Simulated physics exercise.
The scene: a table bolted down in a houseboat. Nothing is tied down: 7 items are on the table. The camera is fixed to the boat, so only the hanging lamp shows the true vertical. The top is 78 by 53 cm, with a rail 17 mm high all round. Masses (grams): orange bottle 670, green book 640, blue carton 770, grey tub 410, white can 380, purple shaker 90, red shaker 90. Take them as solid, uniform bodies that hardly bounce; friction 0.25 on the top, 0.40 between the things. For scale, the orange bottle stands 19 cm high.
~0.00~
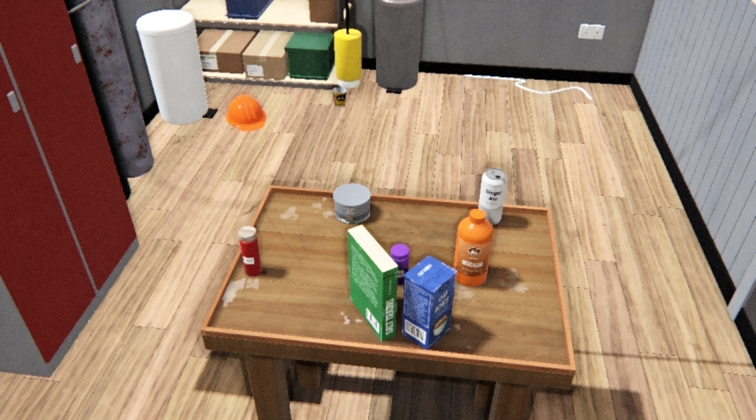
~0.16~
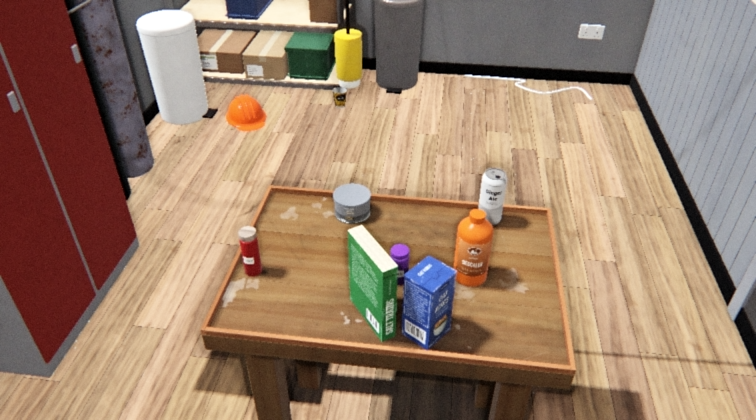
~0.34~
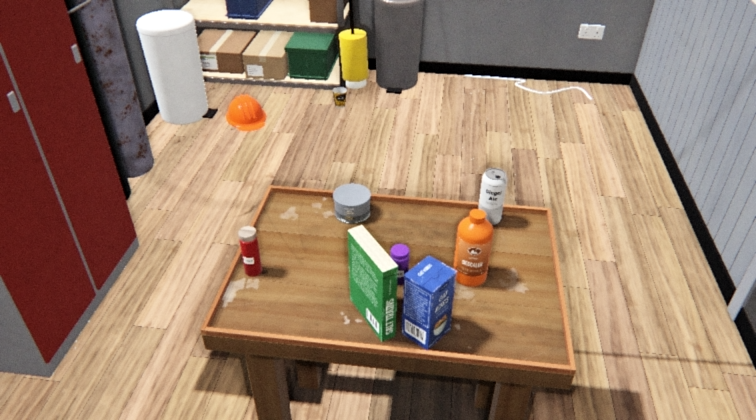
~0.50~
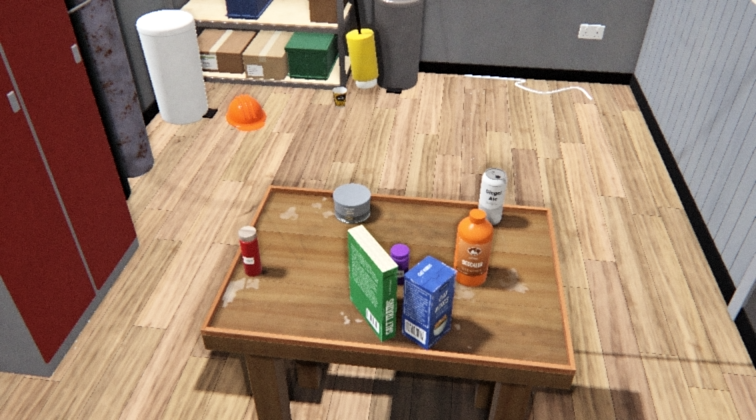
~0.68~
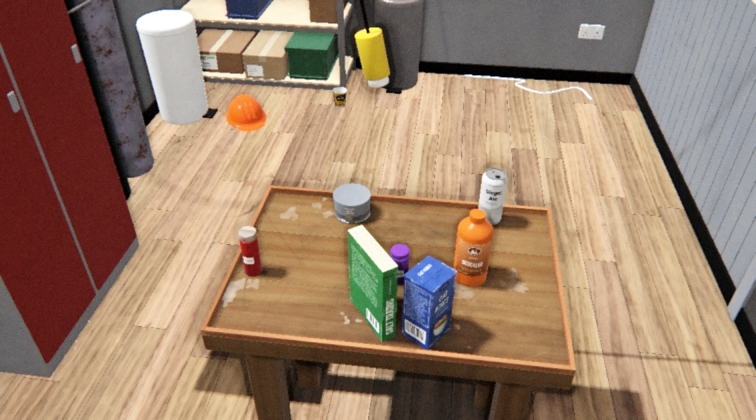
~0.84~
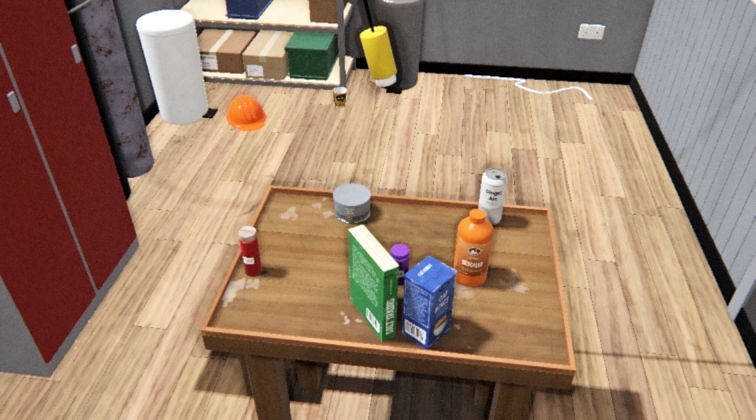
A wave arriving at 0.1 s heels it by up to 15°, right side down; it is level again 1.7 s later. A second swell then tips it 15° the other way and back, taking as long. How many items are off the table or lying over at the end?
In all, one.
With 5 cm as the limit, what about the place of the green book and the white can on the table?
The green book leaves its spot; the white can holds its spot.
By 1.14 s, floor tilted 13°, right side down; green book rocked 20° off its seat near (387, 278); blue carton 2 cm from its spot.
By 1.34 s, floor tilted 8°, right side down; green book on its side near (416, 280); blue carton 6 cm from its spot; purple shaker 4 cm from its spot.
By 1.44 s, floor tilted 6°, right side down; green book on its side near (430, 286); blue carton 7 cm from its spot; purple shaker 6 cm from its spot.
By 2.74 s, floor tilted 15°, left side down; green book on its side near (429, 296); blue carton 7 cm from its spot; purple shaker 7 cm from its spot.
When it is over (4.0 s), lying over on the table, green book; not toppled but over 5 cm from the start, blue carton and purple shaker; the other 4 within 5 cm of the start. In the last view, orange bottle near (476, 245), green book near (427, 296).
